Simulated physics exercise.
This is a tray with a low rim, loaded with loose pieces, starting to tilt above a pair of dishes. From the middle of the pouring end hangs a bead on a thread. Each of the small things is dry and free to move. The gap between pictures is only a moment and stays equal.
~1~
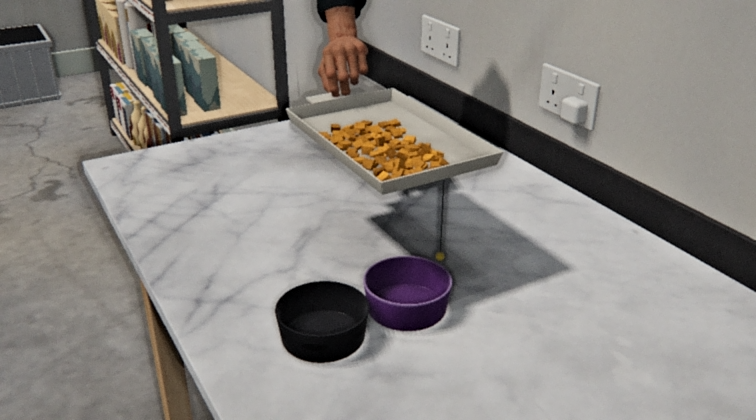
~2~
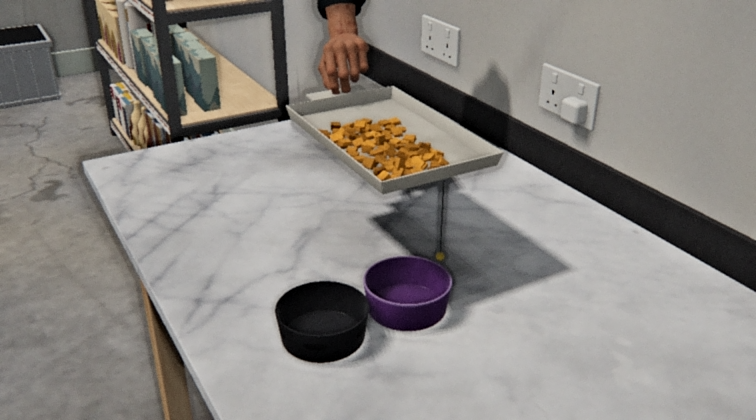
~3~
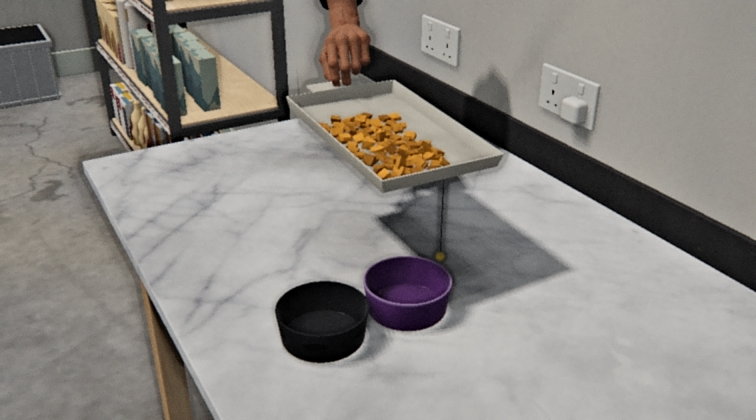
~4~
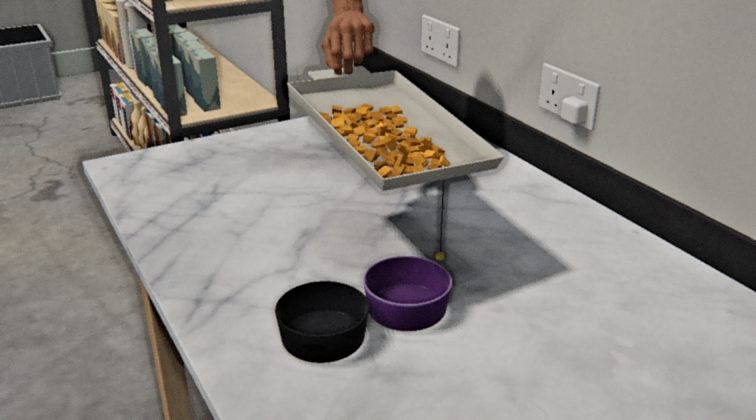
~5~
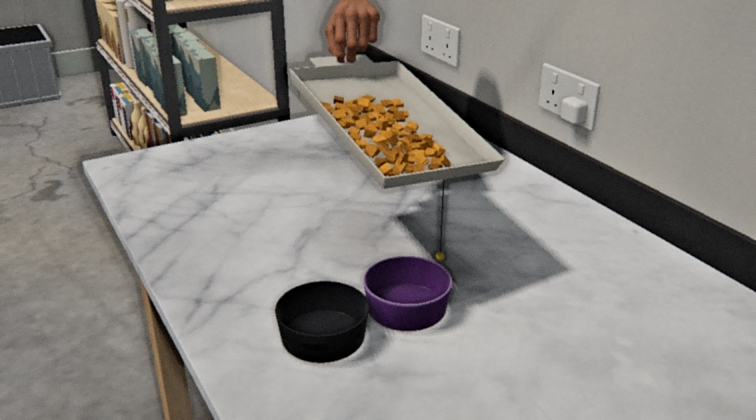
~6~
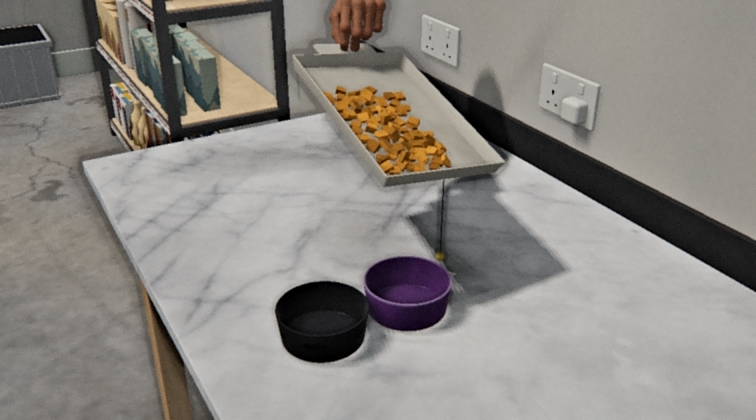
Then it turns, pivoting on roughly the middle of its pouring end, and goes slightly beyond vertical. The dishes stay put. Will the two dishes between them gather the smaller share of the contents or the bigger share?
Between them the dishes gather the smaller share.
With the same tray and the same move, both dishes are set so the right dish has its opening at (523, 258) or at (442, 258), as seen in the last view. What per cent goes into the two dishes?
80% for the first placement, 20% for the second.
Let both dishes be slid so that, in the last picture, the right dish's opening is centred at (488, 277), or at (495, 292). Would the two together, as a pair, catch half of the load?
The first try: Above a half. The second: Less than half.
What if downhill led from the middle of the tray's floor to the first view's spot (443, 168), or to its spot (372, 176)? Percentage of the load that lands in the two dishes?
10 % and 90 %, roughly.
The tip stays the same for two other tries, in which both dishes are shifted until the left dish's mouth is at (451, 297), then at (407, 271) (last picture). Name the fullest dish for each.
In the first try it's the rightmost dish, and in the second it's the rightmost dish.
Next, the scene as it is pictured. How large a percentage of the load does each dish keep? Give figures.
I'd say some 0 in a hundred wind up in the left dish, and some 0 in a hundred in the right.
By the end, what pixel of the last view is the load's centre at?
Close to (502, 297).
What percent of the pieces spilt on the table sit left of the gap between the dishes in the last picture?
Left share: Some 0 per cent.
Soon after the last picture, tray tipped steeply; nearly all on the tray; a stray few in the air.
A little later, tray tipped past a quarter turn; about two thirds on the tray; about a quarter outside both; a small part in the air.
Later still, tray tipped past a quarter turn; all outside both.
At rest, tray tipped past a quarter turn; none in the left dish; none in the right dish; all outside both.
